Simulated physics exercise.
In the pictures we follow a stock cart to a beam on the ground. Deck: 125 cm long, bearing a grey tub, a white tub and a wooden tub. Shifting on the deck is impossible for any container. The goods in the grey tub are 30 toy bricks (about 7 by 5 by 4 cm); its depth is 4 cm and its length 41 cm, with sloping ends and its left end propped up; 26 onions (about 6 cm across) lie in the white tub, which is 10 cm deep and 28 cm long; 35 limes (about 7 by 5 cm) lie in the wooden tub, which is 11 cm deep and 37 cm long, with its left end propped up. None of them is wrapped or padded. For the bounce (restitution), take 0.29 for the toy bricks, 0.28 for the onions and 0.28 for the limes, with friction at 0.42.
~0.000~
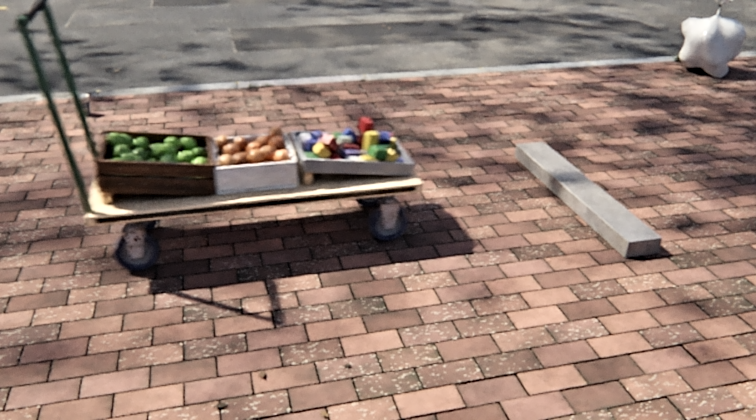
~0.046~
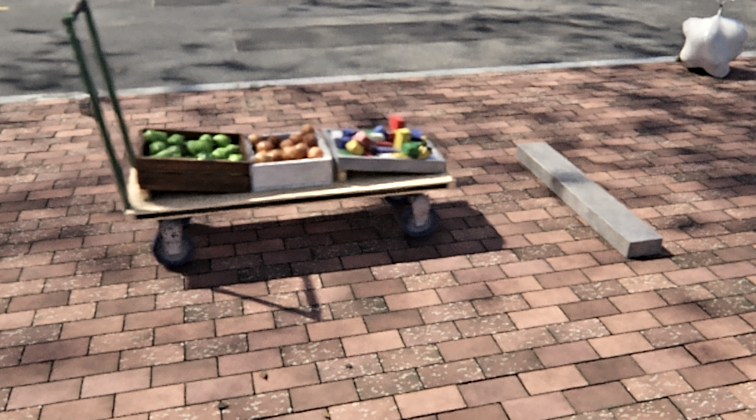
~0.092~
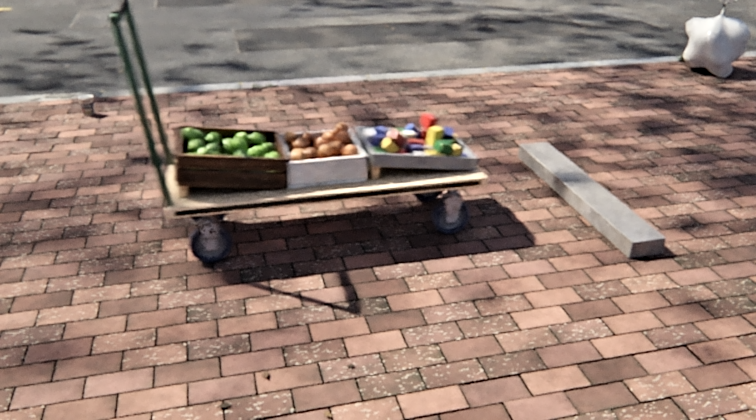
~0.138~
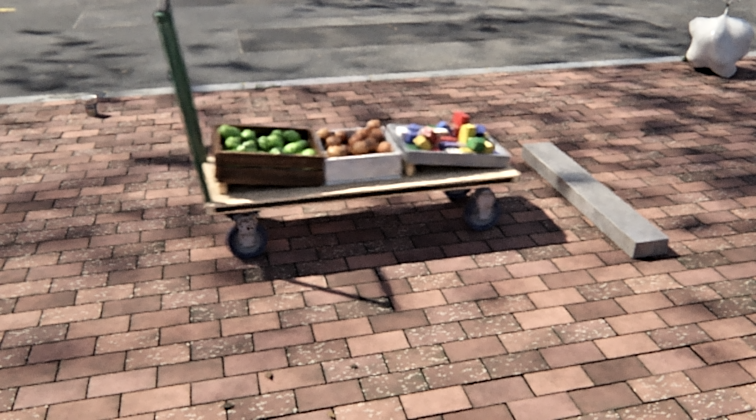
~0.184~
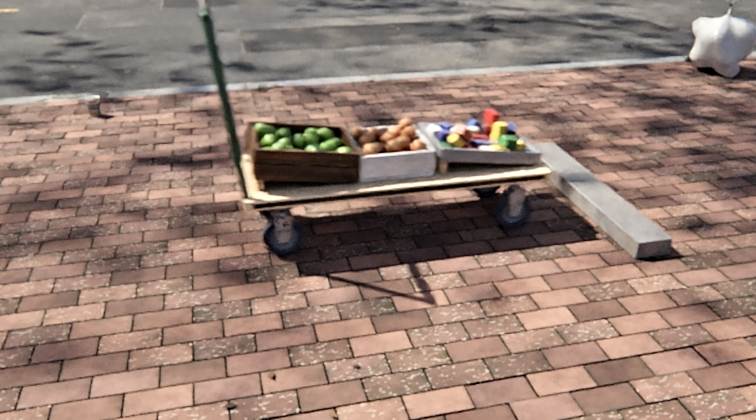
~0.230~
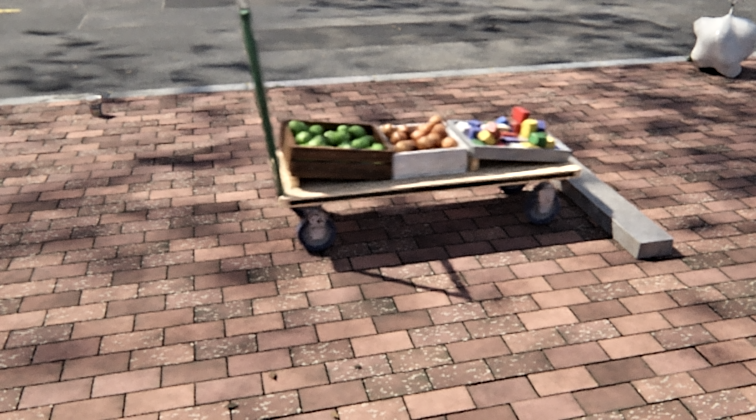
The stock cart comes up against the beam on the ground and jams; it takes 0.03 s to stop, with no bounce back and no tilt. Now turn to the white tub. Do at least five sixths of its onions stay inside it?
Yes, fewer than a sixth get out.
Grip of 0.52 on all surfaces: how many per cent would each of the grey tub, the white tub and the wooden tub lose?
In that setup grey tub sheds 50 percent, white tub sheds 0 percent, and wooden tub sheds 10 percent.
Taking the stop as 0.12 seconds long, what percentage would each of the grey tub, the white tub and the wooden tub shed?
You'd end up with grey tub at 40 %, white tub at 0 % and wooden tub at 10 %.
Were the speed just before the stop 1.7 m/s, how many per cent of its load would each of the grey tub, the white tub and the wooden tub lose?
Grey tub 20 %, white tub 0 %, wooden tub 0 %.
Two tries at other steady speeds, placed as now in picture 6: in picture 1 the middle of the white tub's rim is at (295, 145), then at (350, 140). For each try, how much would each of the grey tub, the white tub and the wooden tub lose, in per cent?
Losses in order of the tries would be grey tub 50 and 20 %, white tub 0 and 0 %, wooden tub 10 and 0 %.
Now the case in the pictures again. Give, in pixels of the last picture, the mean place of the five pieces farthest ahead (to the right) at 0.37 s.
The five leading pieces sit around (597, 117).
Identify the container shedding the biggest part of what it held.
Answer: The grey tub.
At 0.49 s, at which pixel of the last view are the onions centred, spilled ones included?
Close to (462, 146).
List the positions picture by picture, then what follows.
In the first frame (each is followed by its nearest rim corner in this view; the camera pans a little), white tub, (218, 168); grey tub, (306, 159); 81 cm short of the stop; none out.
In the second frame, white tub, (255, 165); grey tub, (340, 156); 68 cm short of the stop.
In the third frame, white tub, (292, 162); grey tub, (375, 153); 55 cm short of the stop.
In the fourth frame, white tub, (328, 159); grey tub, (410, 151); 42 cm short of the stop.
In the fifth frame, white tub, (364, 156); grey tub, (444, 148); 29 cm short of the stop.
In the sixth frame, white tub, (397, 154); grey tub, (476, 145); 16 cm short of the stop; none out.
After 0.27 s, impact.
After 0.37 s, grey tub 27 in, 3 out, white tub 25 in, 1 out and wooden tub 35 in, 0 out.
After 0.49 s, grey tub 20 in, 10 out, white tub 24 in, 2 out and wooden tub 32 in, 3 out.
After 0.72 s, grey tub 17 in, 13 out, white tub 24 in, 2 out and wooden tub 29 in, 6 out.
Final count (at 1.23 s), grey tub 17 in, 13 out, white tub 24 in, 2 out and wooden tub 29 in, 6 out. Asked share, 2 of 26, 8 per cent.
